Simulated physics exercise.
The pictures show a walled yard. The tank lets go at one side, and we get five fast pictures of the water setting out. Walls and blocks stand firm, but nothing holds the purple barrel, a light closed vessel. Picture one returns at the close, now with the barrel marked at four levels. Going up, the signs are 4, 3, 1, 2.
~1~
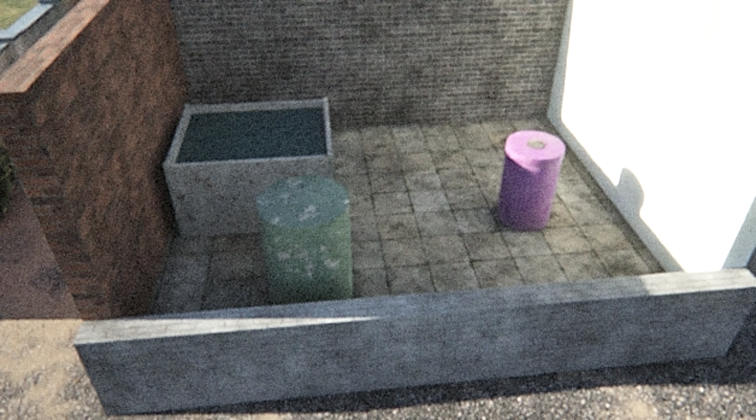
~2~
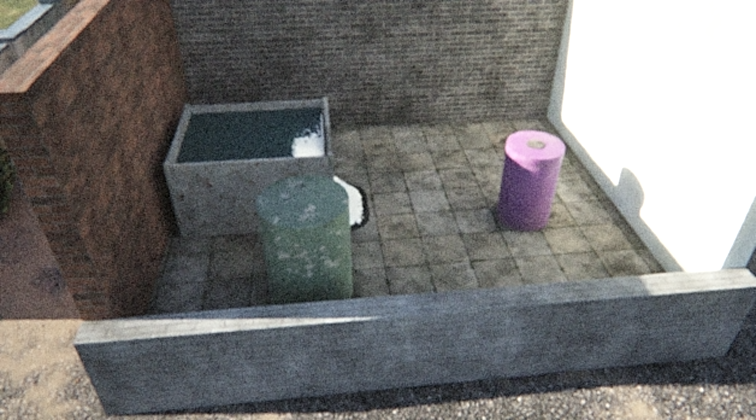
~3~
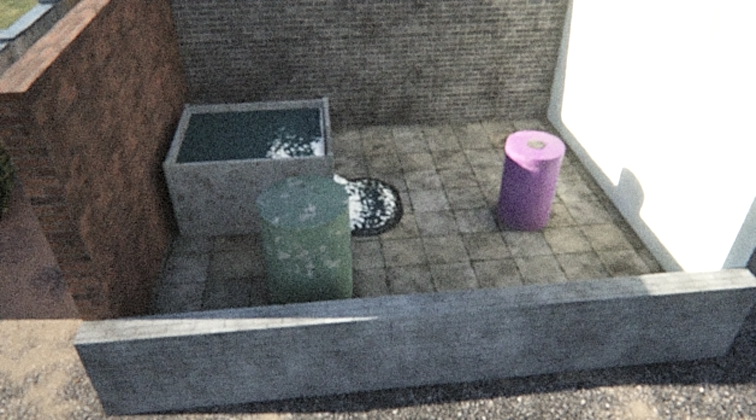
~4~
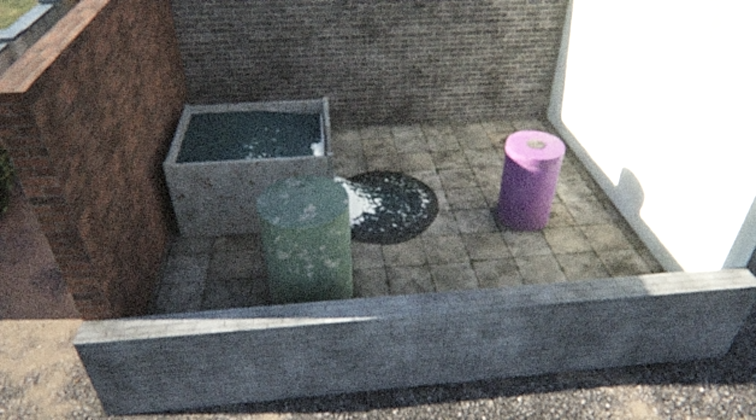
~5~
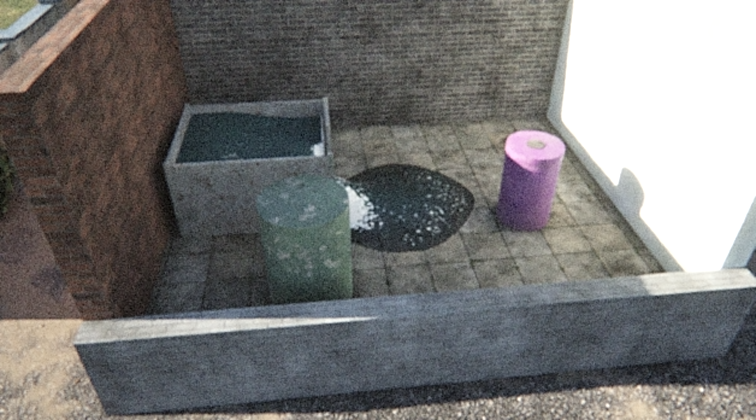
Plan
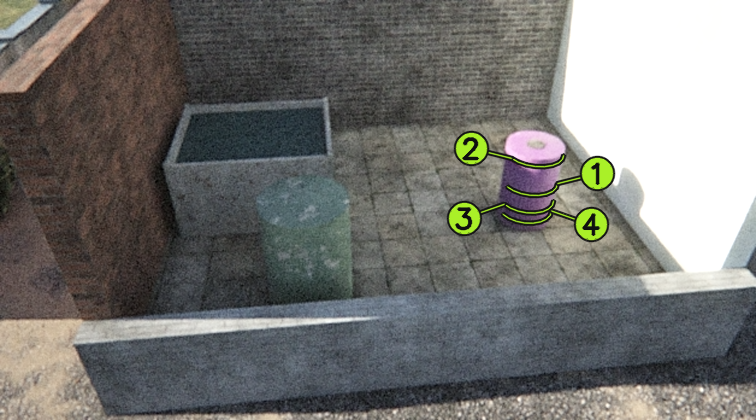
Dark water pours from a concrete tank at the left of a walled, paved yard, seen from above and in front, across a low grey wall. A mottled green barrel stands before the tank and a purple one at the right, near a bright white wall. White froth appears at the tank's right corner, and a foam-flecked puddle spreads rightward across the slabs, while the barrels and camera stay still.
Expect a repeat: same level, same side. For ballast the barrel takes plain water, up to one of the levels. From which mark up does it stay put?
Go for 1.
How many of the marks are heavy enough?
Two.
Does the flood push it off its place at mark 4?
Yes, it does.
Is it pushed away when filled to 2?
No.
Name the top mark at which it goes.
That would be 3.
In lime, 1 at (538, 195); 2 at (544, 166); 3 at (535, 212); 4 at (533, 223); from the bottom up 4, 3, 1, 2.
If 1 is chosen, it does not move.
If 2 is chosen, it does not move.
If 3 is chosen, it is pushed about half its own width away.
If 4 is chosen, it is pushed about twice its own width away.
